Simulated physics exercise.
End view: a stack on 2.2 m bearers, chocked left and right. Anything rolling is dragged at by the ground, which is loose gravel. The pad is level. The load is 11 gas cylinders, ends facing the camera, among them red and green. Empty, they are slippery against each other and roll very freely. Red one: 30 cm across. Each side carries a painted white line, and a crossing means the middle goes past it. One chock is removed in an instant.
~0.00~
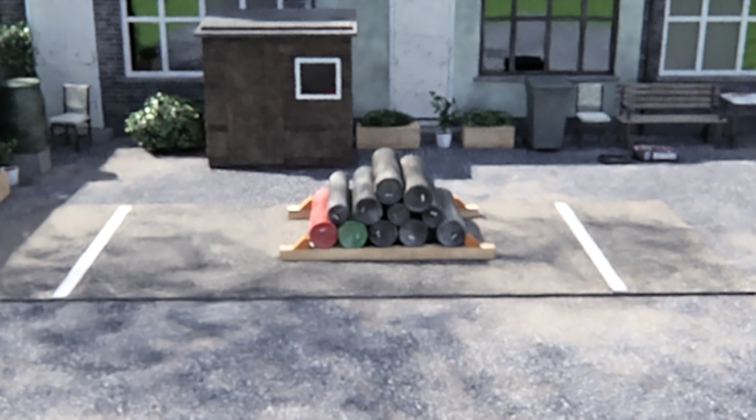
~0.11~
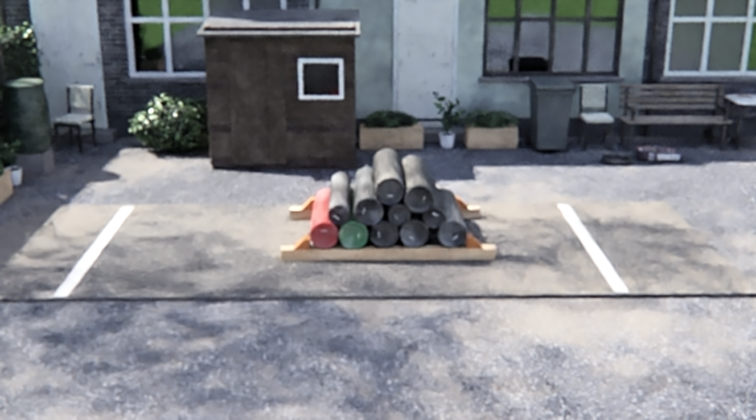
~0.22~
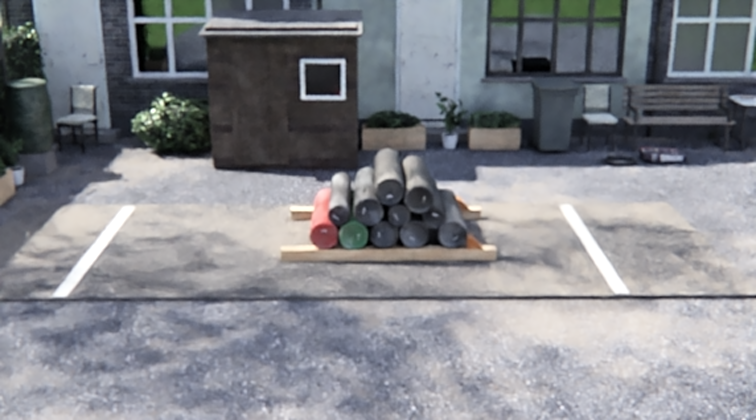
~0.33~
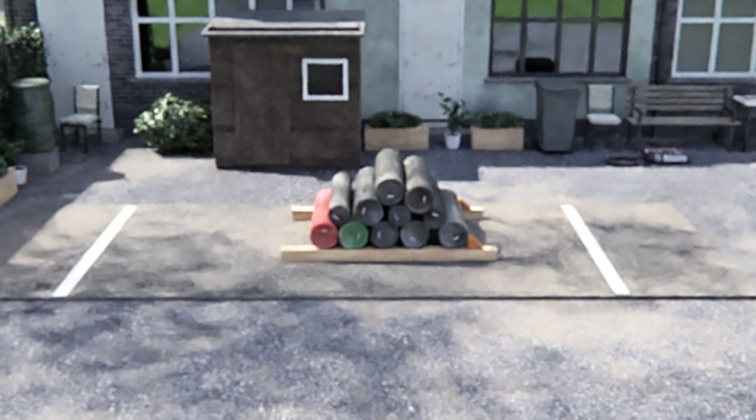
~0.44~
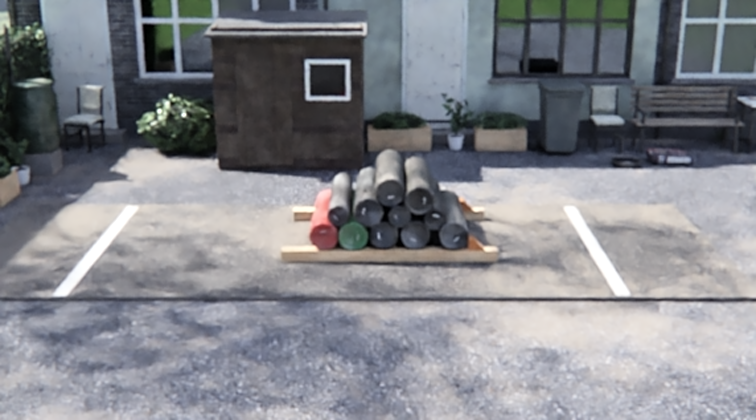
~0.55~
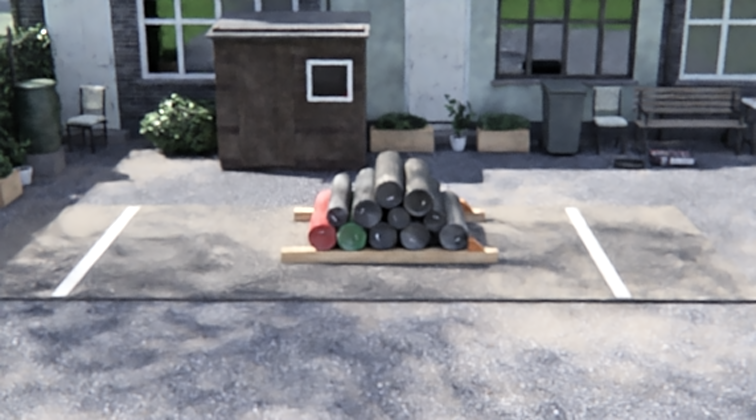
A pyramid of dark cylinders, with a red one and a green one at the lower left, lies end-on across pale wooden bearers in a sunlit gravel yard, seen from the front and slightly above. Behind it stand a brown shed, planters, a bin, chairs and a bench, with white lines either side. The left orange chock disappears, the stack barely changes, and the camera drifts slightly, shifting the background rightward.
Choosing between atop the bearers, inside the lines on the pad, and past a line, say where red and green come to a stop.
They stop as follows: Red - inside the lines on the pad; green - inside the lines on the pad.
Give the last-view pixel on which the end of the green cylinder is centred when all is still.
Roughly (232, 249).
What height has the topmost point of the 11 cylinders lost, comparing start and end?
45 cm.
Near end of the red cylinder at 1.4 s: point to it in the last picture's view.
Near (295, 237).
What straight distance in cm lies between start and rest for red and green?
Roughly: Red 190, green 130.
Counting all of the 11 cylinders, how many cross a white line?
The exact total comes out at 0.
By 1.0 s, red is on the bearers, 30 cm from the bearers' left end, rolling left; green is on the bearers, 60 cm from the bearers' left end, rolling left; 0 over a line so far.
By 1.4 s, red is on the bearers, 15 cm from the bearers' left end, rolling left; green is on the bearers, 45 cm from the bearers' left end, rolling left; 0 over a line so far.
By 1.9 s, red is off the bearers, 190 cm short of the left line, rolling left; green is on the bearers, 20 cm from the bearers' left end, rolling left; 0 over a line so far.
By 2.4 s, red is off the bearers, 160 cm short of the left line, rolling left; green is off the bearers, 195 cm short of the left line, rolling left; 0 over a line so far.
Finally (5.4 s), red is off the bearers, 55 cm short of the left line; green is off the bearers, 150 cm short of the left line; 0 over a line so far.
